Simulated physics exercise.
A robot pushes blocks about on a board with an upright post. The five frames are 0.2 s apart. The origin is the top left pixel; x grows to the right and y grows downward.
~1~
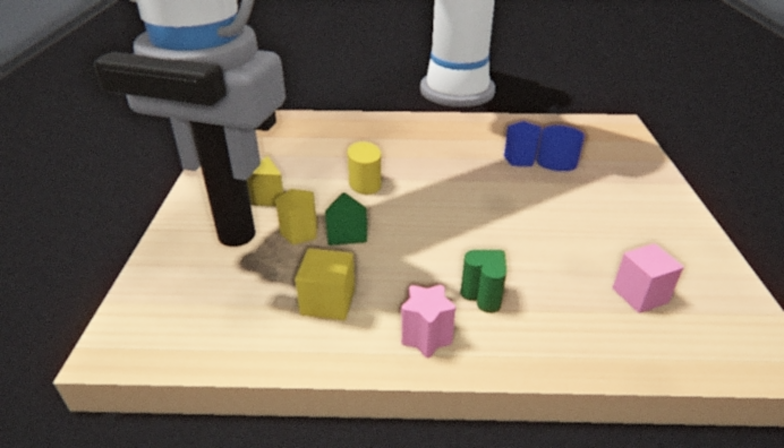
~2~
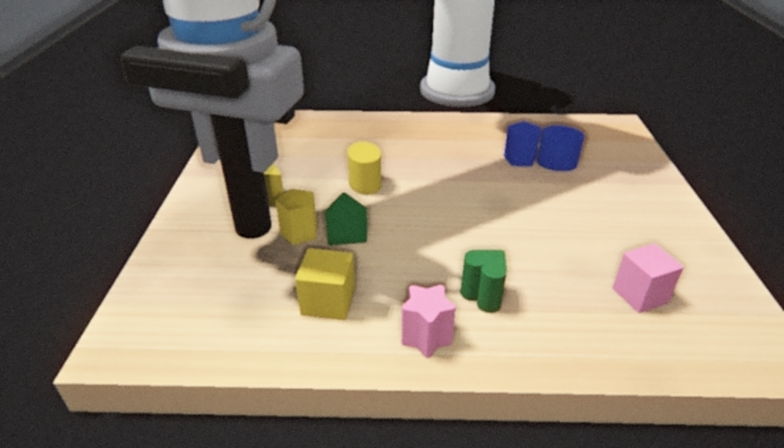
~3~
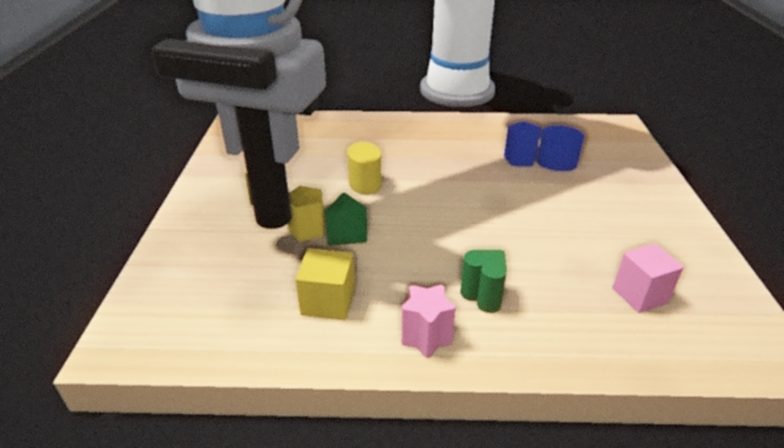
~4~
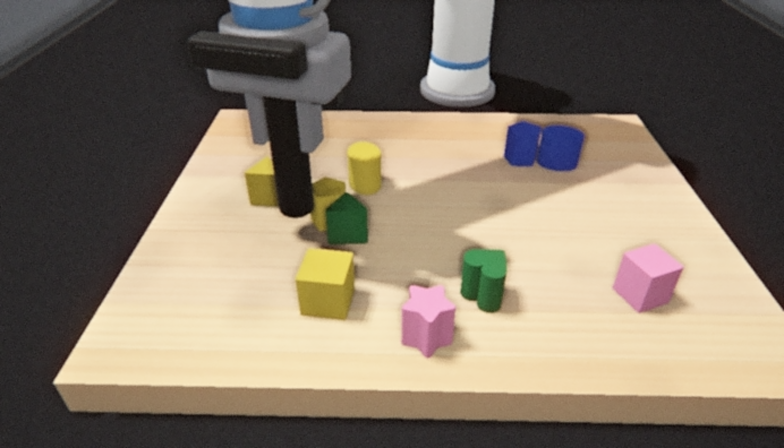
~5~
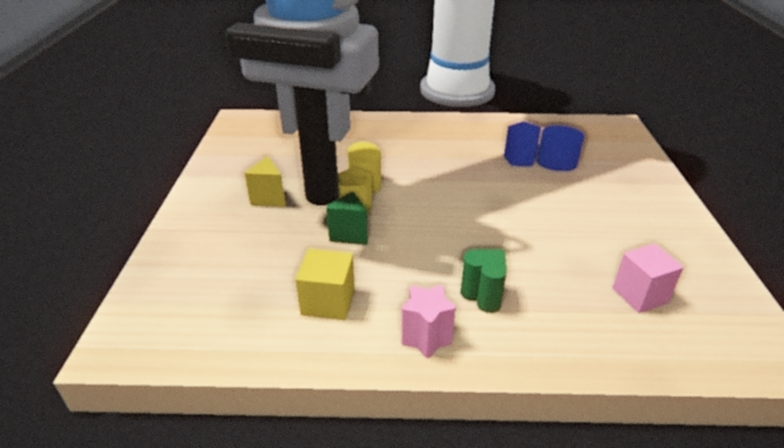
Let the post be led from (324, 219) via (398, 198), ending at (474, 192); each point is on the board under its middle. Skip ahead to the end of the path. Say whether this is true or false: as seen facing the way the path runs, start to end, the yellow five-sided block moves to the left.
It is true.
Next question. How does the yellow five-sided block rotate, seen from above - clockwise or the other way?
From above, it looks like the yellow five-sided block goes counterclockwise.
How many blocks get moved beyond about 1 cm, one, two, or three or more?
Only one of them.
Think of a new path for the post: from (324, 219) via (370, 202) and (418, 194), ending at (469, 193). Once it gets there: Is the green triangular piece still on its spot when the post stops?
Yes - that is the case.
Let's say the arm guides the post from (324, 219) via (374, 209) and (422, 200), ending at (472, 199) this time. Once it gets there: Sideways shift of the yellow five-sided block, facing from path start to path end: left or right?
Towards the left-hand side.
On the path given first. One third of the way, post at (373, 183); yellow five-sided block at (403, 163); yellow elliptical block at (366, 150).
Two thirds of the way, post at (424, 174); yellow five-sided block at (448, 153), turned 25° anticlockwise; yellow elliptical block at (366, 150).
At the end, post at (476, 172); green triangular piece in place; yellow five-sided block at (481, 145), turned 65° anticlockwise; yellow elliptical block at (366, 150).
